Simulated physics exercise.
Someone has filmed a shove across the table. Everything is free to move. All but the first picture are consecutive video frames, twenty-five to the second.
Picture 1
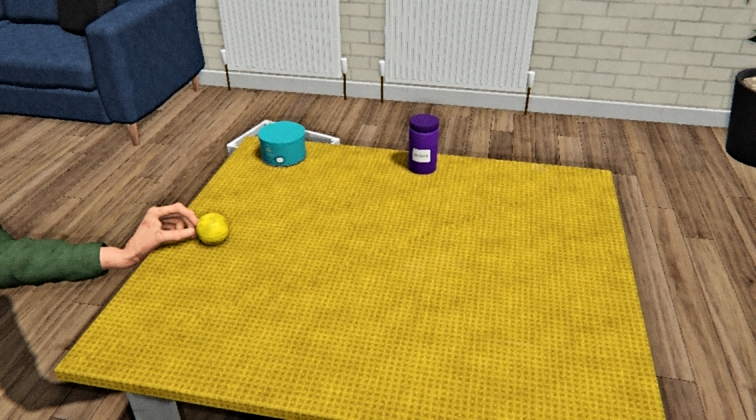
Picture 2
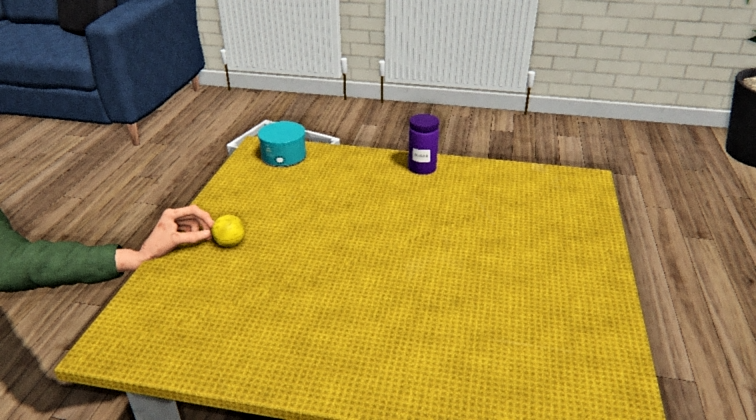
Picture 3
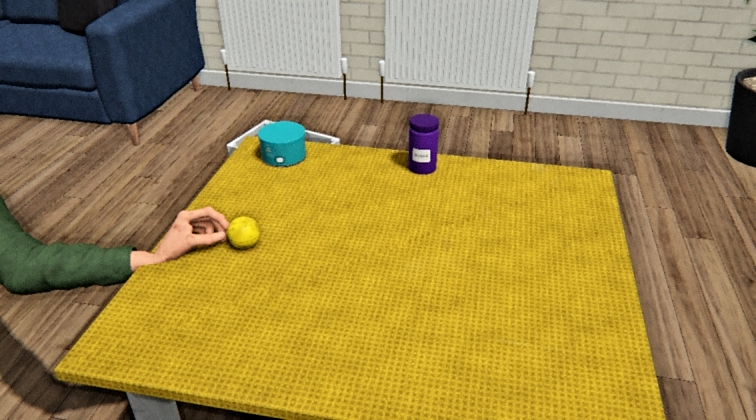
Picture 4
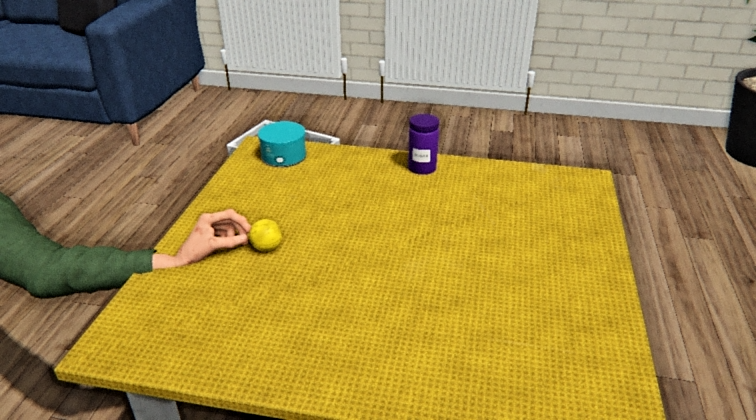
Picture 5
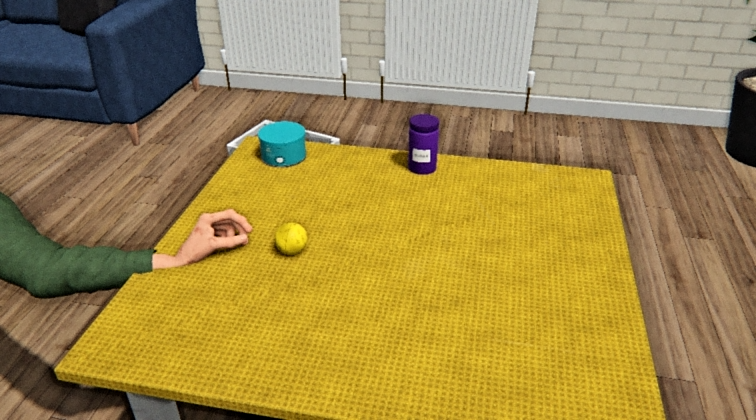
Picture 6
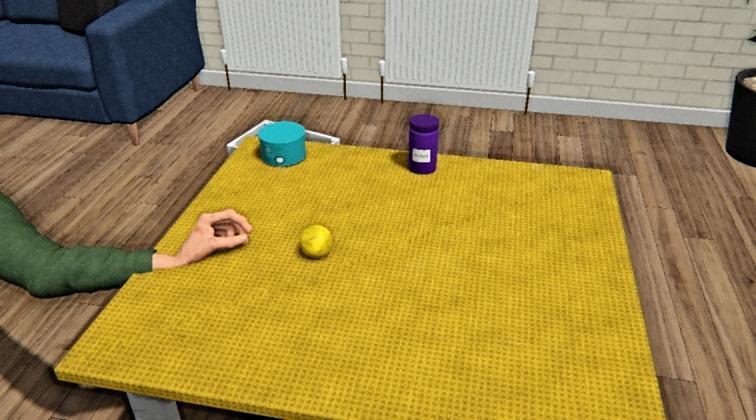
On a yellow tabletop, a hand pushes a yellow ball right, and it rolls away from the fingers.
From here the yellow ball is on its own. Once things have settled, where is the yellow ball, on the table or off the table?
The yellow ball goes over the edge.
Then, 0.20 s later than the last frame, yellow ball moved well along near (441, 257).
Then, 0.50 s later than the last frame, yellow ball moved well along near (619, 279).
Then, 0.70 s later than the last frame, yellow ball now off the table.
Then, 1.00 s later than the last frame, things are still on the move.
When it is over, off the table, yellow ball.
